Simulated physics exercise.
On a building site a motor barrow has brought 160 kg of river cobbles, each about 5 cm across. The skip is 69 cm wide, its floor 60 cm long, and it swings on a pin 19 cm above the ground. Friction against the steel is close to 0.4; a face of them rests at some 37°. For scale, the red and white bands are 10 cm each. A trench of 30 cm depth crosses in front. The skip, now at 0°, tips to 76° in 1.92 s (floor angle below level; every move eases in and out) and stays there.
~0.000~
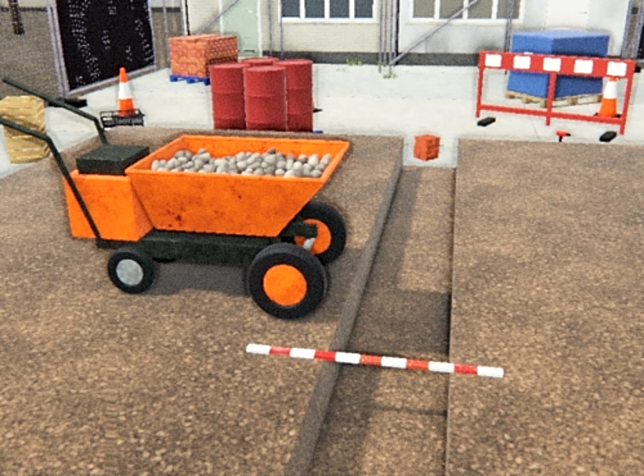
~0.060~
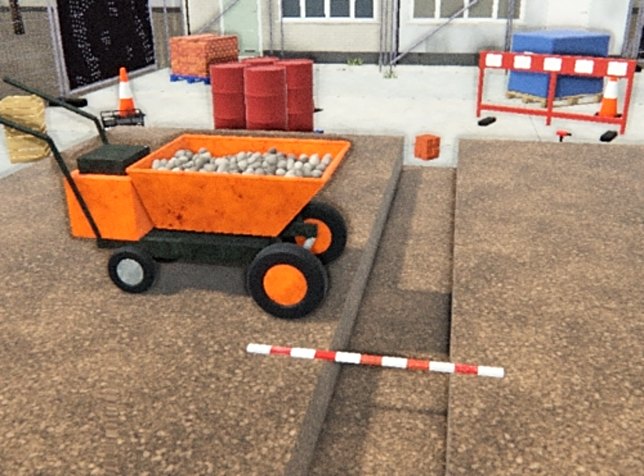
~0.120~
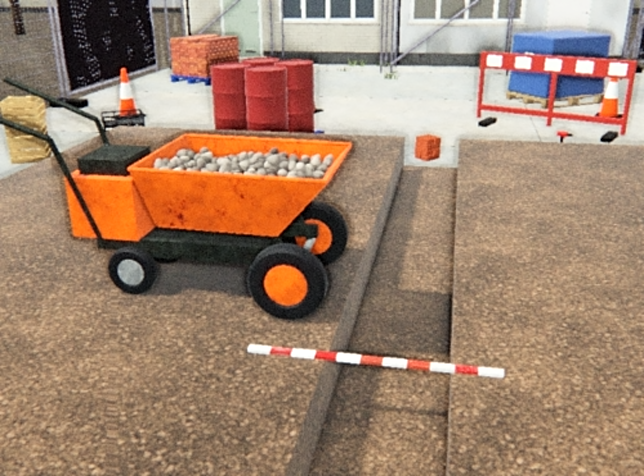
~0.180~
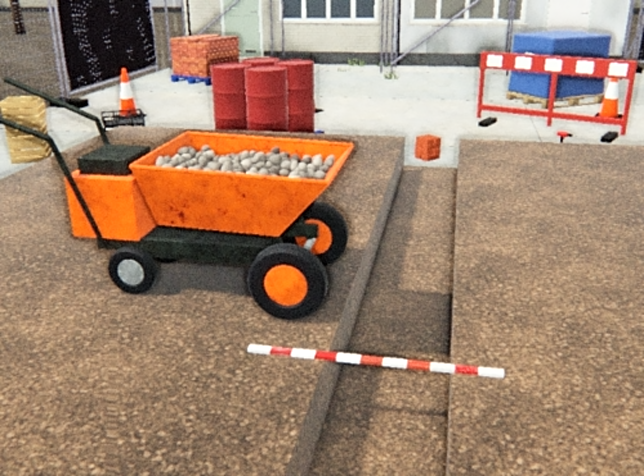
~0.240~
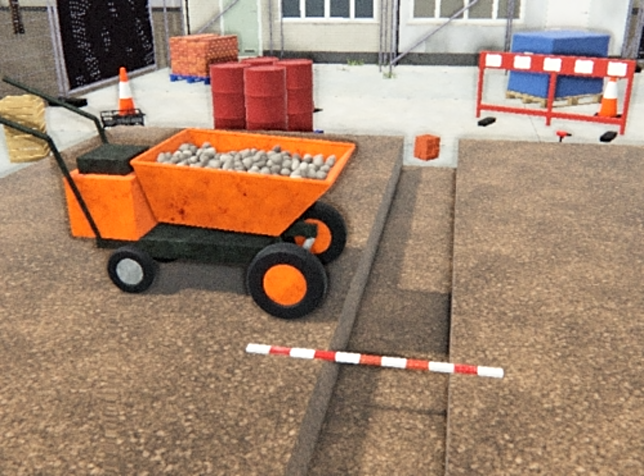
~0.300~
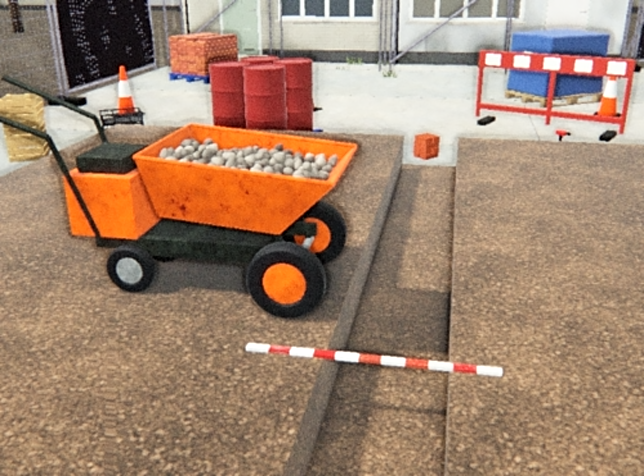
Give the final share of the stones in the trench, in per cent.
Close to 72 in a hundred.
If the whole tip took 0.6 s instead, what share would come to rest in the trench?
It would be near 45 per cent.
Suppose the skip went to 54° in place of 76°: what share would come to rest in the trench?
In that case some 45 per cent.
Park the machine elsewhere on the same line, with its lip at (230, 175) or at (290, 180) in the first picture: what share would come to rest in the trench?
About 90 and 100 per cent.
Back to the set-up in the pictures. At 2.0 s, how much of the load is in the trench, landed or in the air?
About 50 per cent by then.
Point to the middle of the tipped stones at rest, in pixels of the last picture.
Near (432, 334).
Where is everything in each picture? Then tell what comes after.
In the first frame, the skip is at 0°, its lip at (324, 181); the top of the load is at (232, 160).
In the second frame, the skip is at 0°, its lip at (325, 181); the top of the load is at (233, 160); the stones move at 0.1 m/s on average.
The third frame shows lip at (326, 182), floor tilted 1°, highest stones at (221, 159); the stones move at 0.1 m/s on average.
In the fourth frame, the skip is at 2°, its lip at (329, 183); the top of the load is at (214, 157); the stones move at 0.2 m/s on average.
In the fifth frame, the skip is at 3°, its lip at (330, 184); the top of the load is at (206, 154); the stones move at 0.2 m/s on average.
The sixth frame shows lip at (333, 185), floor tilted 5°, highest stones at (200, 148); the stones move at 0.3 m/s on average.
After 1.4 s the floor is at 64°; 97 % in the skip, 3 % in the trench; the foremost stones are at (432, 258).
After 2.0 s the floor is at 76°; 25 % in the skip, 49 % in the trench, 25 % past the trench; the foremost stones are at (580, 321).
After 2.4 s the floor is at 76°; 6 % in the skip, 66 % in the trench, 28 % past the trench; the foremost stones are past the picture's edge.
After 4.3 s the floor is at 76°; 0 % in the skip, 72 % in the trench, 28 % past the trench; the foremost stones are past the picture's edge.
